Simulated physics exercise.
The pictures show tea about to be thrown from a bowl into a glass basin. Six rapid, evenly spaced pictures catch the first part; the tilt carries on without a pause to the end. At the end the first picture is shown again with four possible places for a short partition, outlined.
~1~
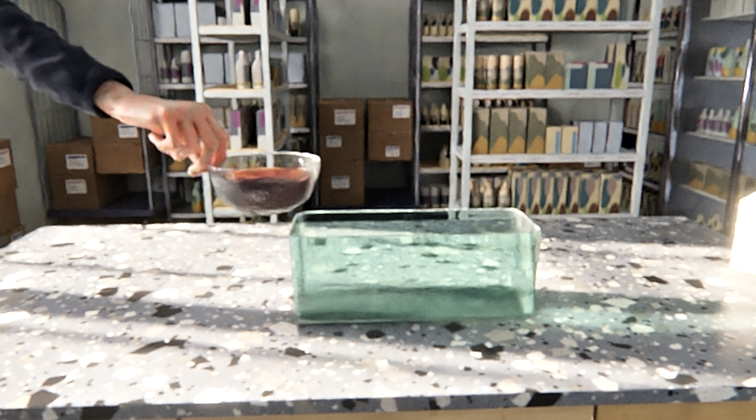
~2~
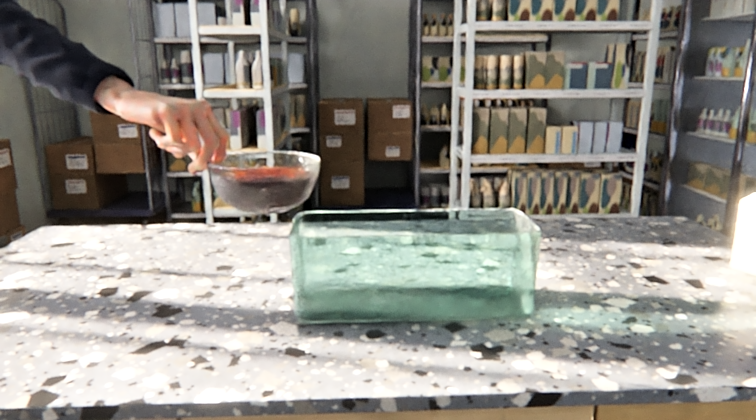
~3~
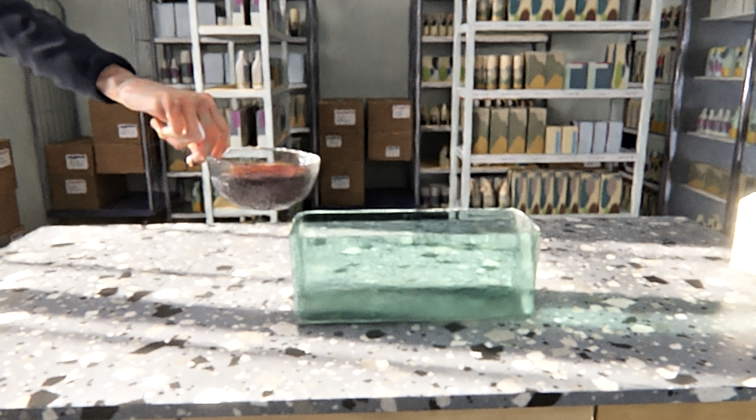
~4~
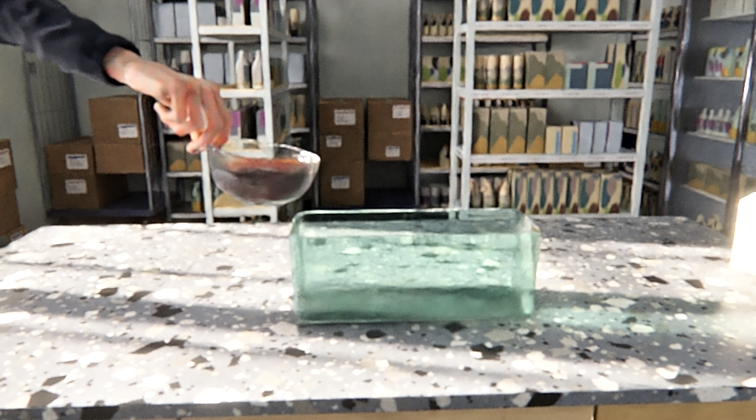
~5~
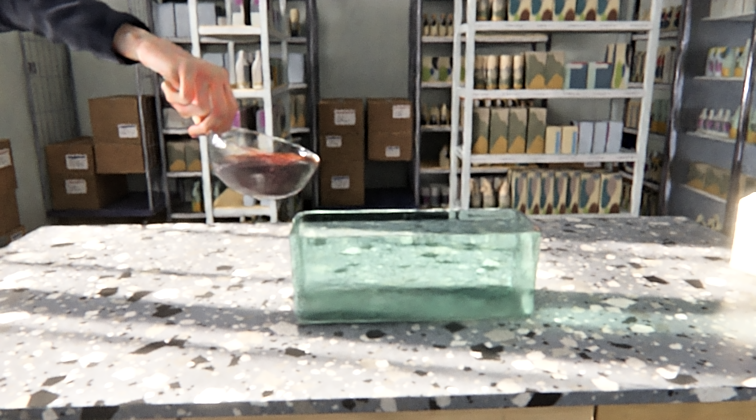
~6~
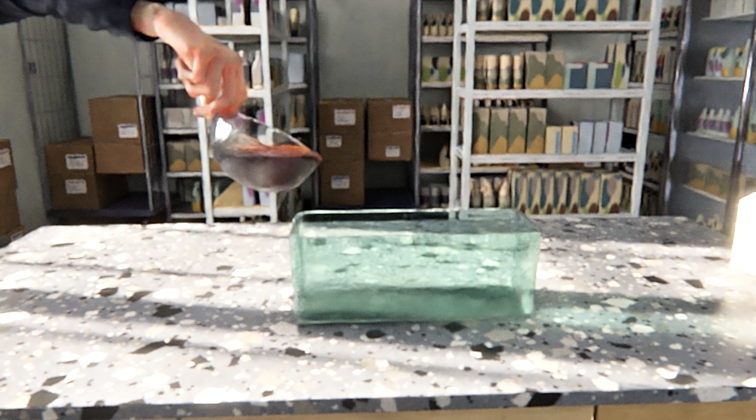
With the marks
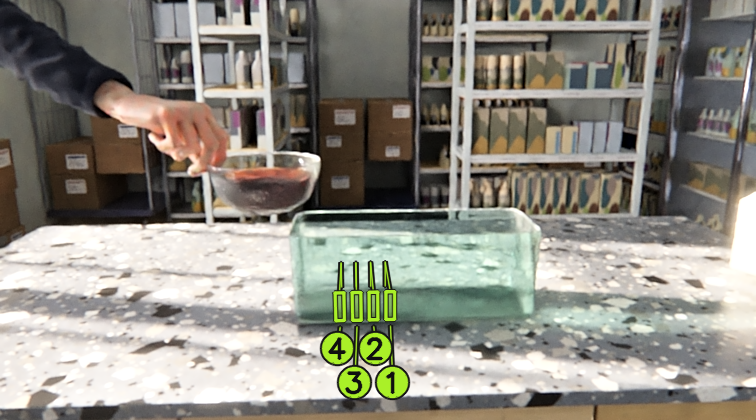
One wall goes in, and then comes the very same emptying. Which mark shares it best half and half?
Slot 1 does it best.
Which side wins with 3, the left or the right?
More ends on the right.
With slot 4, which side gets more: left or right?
The right one.
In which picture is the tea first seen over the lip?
Picture 6.
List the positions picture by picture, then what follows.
The first frame shows upright, lip at (318, 160); basin from (295, 321) to (532, 315); nothing has left yet.
The second frame shows upright, lip at (318, 160); nothing has left yet.
The third frame shows tipped about 5°, lip at (318, 160); nothing has left yet.
The fourth frame shows tipped about 11°, lip at (318, 160); nothing has left yet.
The fifth frame shows tipped about 18°, lip at (318, 160); nothing has left yet.
The sixth frame shows tipped about 28°, lip at (318, 160); tea is over the lip, down to (318, 160).
On the marked copy, 1 at (390, 325); 2 at (373, 326); 3 at (356, 326); 4 at (340, 327).
Choosing 1, about 53 % ends left of the wall and 46 % right of it.
Choosing 2, about 17 % ends left of the wall and 82 % right of it.
Choosing 3, about 7 % ends left of the wall and 93 % right of it.
Choosing 4, about 5 % ends left of the wall and 95 % right of it.
